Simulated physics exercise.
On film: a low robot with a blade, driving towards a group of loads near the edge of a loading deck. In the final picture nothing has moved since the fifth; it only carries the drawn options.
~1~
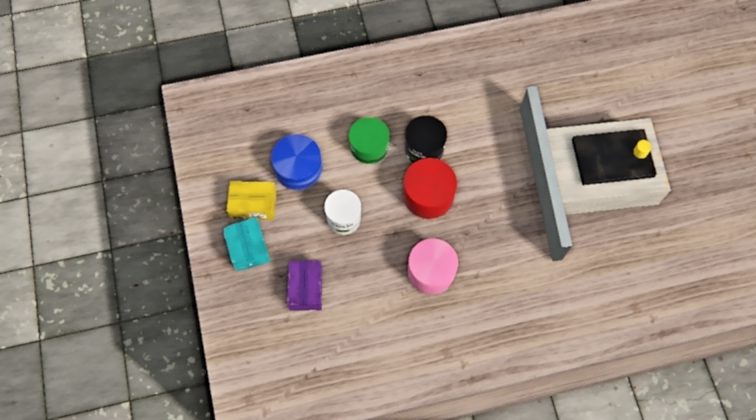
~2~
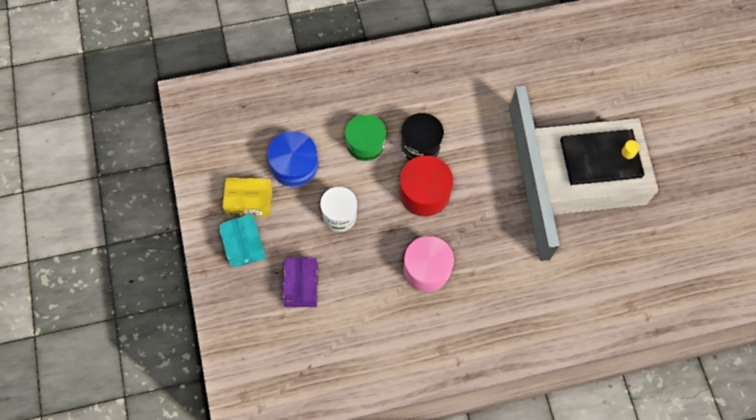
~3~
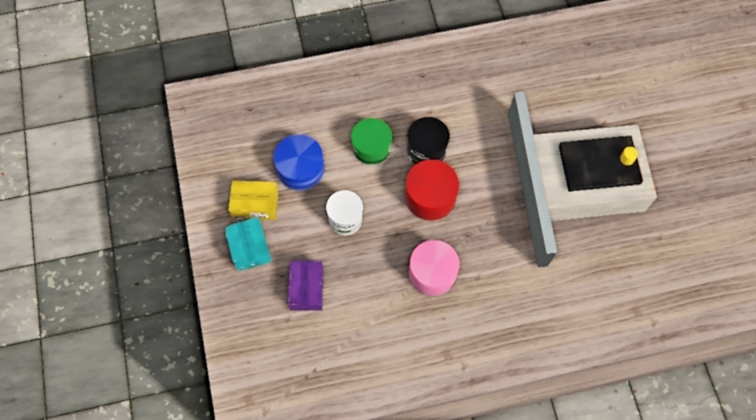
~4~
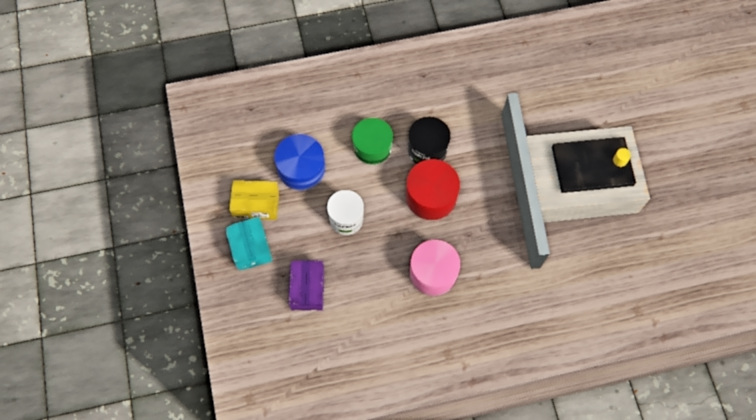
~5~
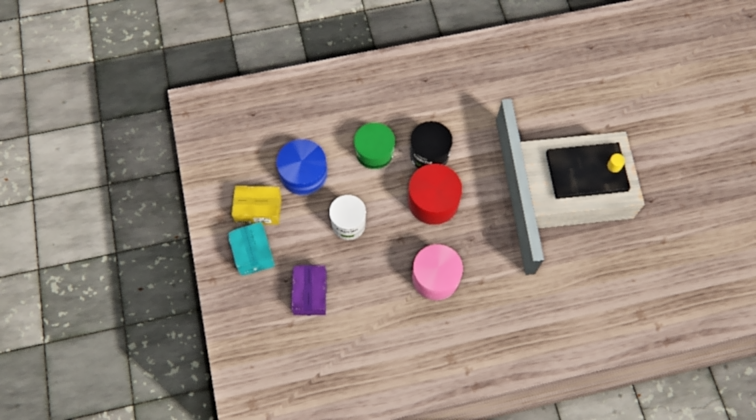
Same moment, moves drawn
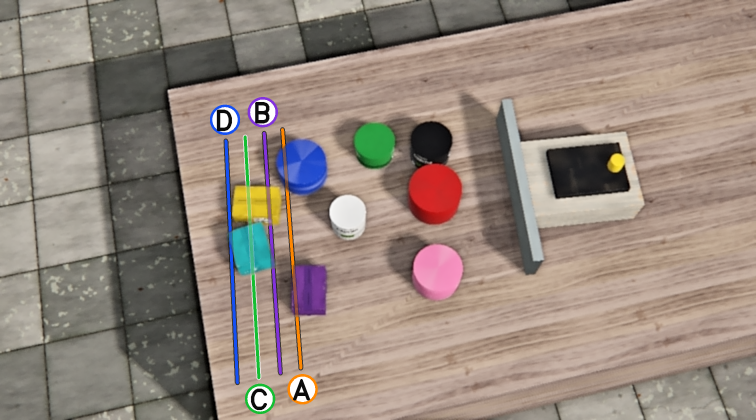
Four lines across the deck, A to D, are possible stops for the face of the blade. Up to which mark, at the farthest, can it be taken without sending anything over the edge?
It should halt at B.
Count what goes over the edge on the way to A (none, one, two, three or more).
In all, none.
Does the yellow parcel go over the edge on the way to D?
Yes.
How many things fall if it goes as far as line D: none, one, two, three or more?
Three or more.
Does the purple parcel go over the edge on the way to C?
By then, yes.
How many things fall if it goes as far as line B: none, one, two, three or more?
The count is none.
On the copy, A at (291, 242); B at (272, 246); C at (252, 250); D at (231, 254).
On B. First, robot (495, 189); green pail (357, 146); pink canister (412, 276).
Then, robot (405, 208); purple parcel (280, 293); green pail (306, 126).
Finally, robot (334, 223); yellow parcel (194, 211); purple parcel (209, 301); nothing has fallen.
By contrast, A is safe but short; C drops the yellow parcel, purple parcel and blue canister; D drops the yellow parcel, purple parcel, turquoise box and blue canister.
